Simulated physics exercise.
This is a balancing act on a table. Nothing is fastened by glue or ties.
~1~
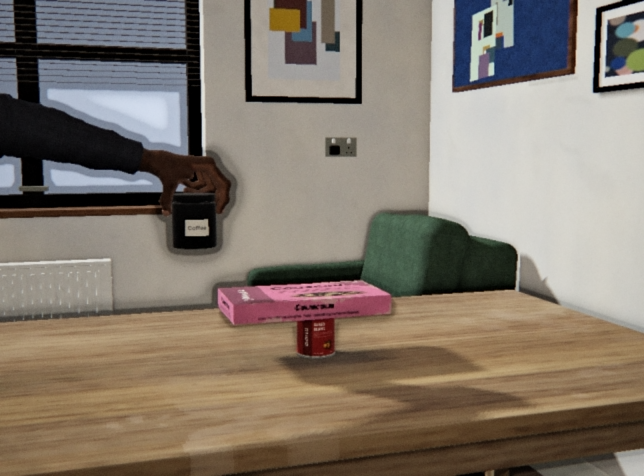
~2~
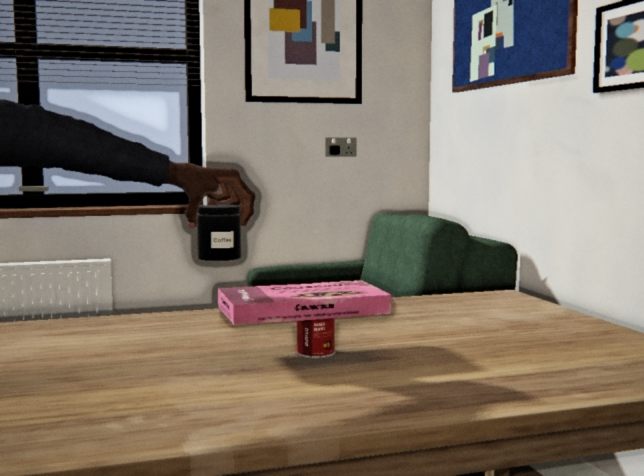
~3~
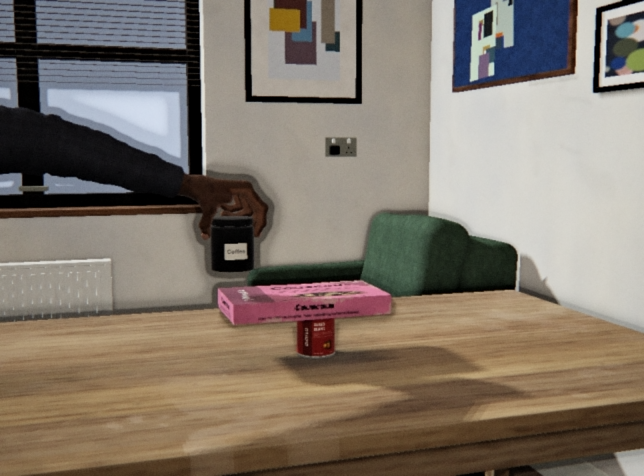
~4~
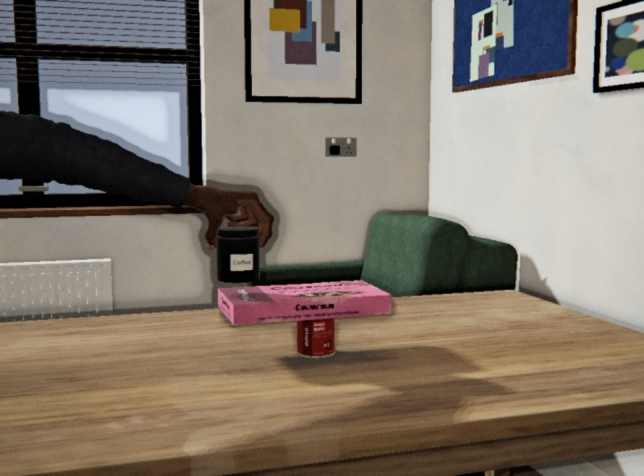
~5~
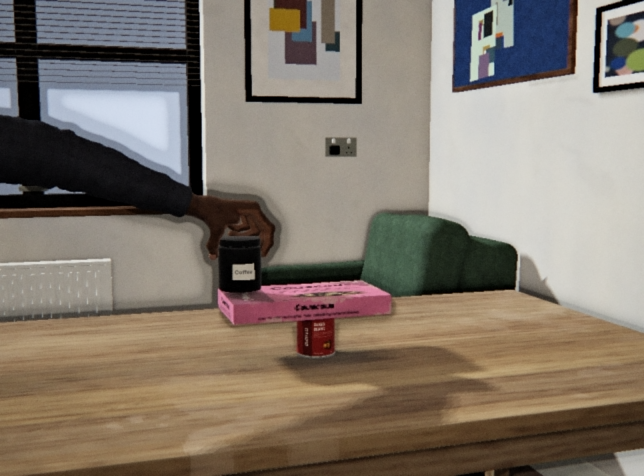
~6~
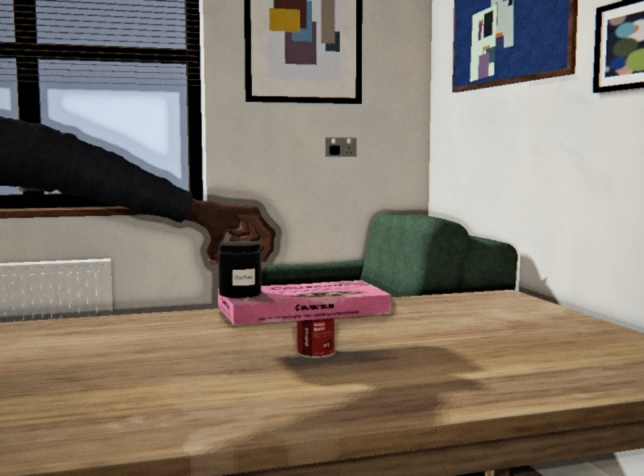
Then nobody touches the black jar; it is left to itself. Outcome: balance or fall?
It is going to fail to remain upright.
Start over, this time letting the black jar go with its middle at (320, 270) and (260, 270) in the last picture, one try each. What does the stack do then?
Try one: The stack remains standing; try two: The stack collapses.
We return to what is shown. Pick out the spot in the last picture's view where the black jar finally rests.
The object finishes somewhere near (174, 342).
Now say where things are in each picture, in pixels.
Coming down; black jar (194, 221); pink packet (303, 301), in the first frame.
Coming down; black jar (219, 232); pink packet (303, 301), in the second frame.
Coming down; black jar (232, 243); pink packet (303, 301), in the third frame.
Coming down; black jar (238, 254); pink packet (303, 301), in the fourth frame.
Coming down; black jar (240, 263); pink packet (303, 301), in the fifth frame.
In place under the hand; black jar (240, 269); pink packet (303, 301), in the sixth frame.
Then, 0.30 s past the last view, black jar now fallen; pink packet rocked 42° from its first pose.
Then, 0.40 s past the last view, pink packet rocked 47° from its first pose.
Then, 0.60 s past the last view, pink packet rocked 12° from its first pose.
Then, 1.40 s past the last view, pink packet rocked 28° from its first pose.
Finally, fallen, black jar; left askew, pink packet; red tin still in place. Final places as the last picture's camera would see them, black jar near (174, 342). The stack loses its balance.
